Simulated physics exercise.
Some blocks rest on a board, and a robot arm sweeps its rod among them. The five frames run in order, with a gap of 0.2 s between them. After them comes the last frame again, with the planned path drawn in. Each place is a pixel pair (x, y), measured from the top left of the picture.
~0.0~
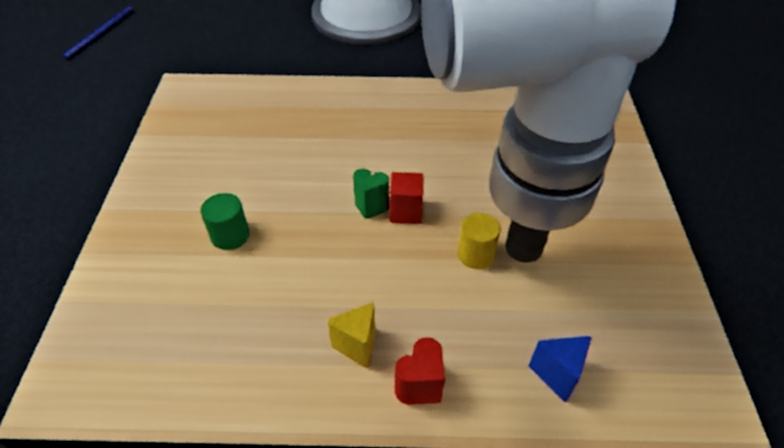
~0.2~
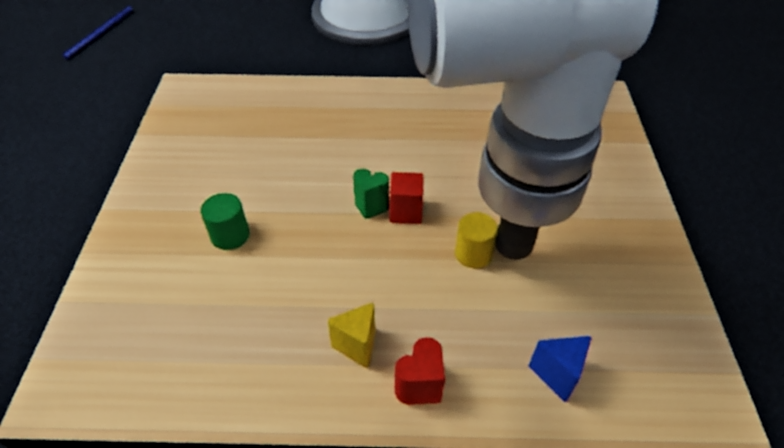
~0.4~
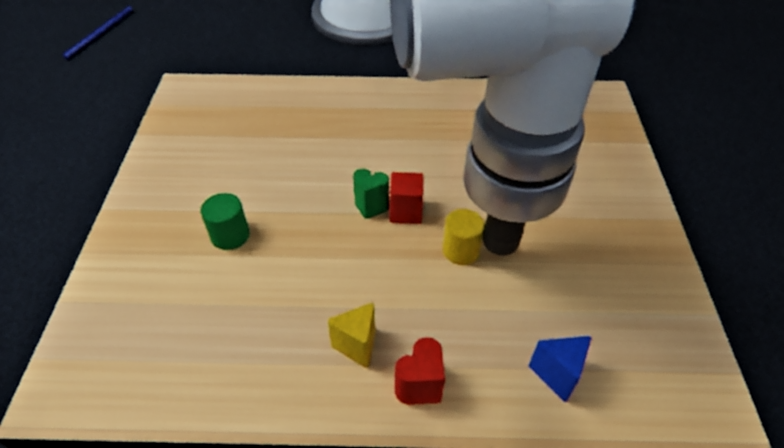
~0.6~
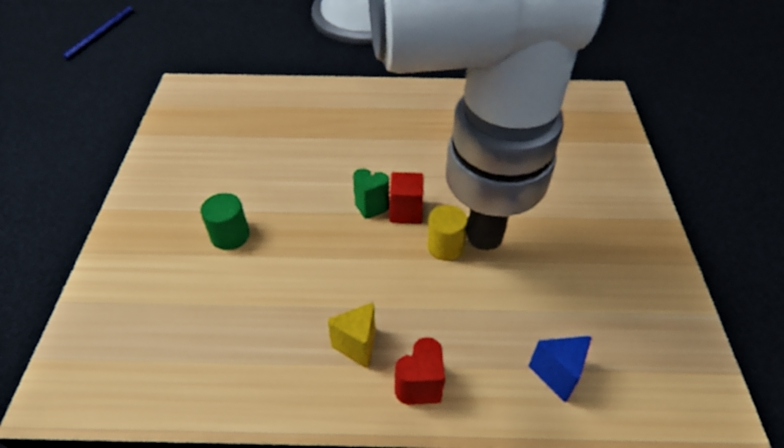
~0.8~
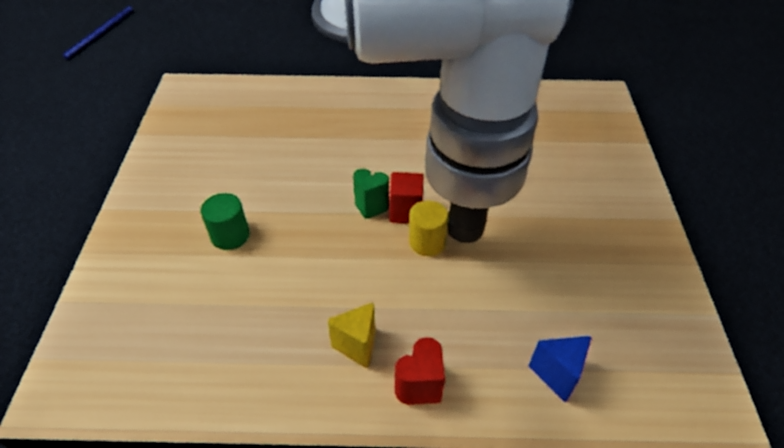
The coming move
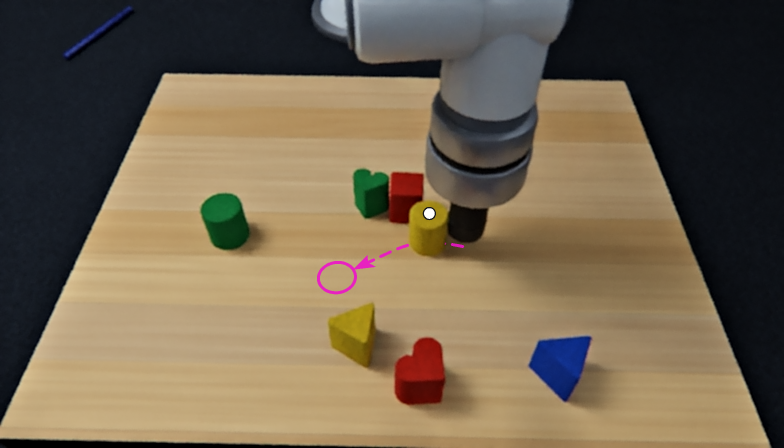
A robot arm's rod pushes the yellow cylinder left across the board, near the red block.
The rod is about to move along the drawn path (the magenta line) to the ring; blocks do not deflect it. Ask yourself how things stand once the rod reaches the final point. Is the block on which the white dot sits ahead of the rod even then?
I believe not.
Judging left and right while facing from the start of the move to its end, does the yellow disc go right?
Yes, it checks out.
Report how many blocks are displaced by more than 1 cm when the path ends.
I'd put the number at one.
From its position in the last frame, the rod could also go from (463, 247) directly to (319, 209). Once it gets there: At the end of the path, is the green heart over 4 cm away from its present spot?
I believe not.
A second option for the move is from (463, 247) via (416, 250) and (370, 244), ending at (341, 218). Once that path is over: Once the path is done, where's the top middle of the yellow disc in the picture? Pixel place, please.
In the picture, that point is around (318, 169).
The line goes from (463, 247) over (418, 243) and (378, 258) to (337, 277); the dot is on the yellow disc.
The first path, step by step. One third of the way, rod (419, 227); yellow disc (383, 209).
Two thirds of the way, rod (376, 242); yellow disc (350, 209).
At the end, rod (335, 261); red square block unmoved; yellow disc (346, 210).
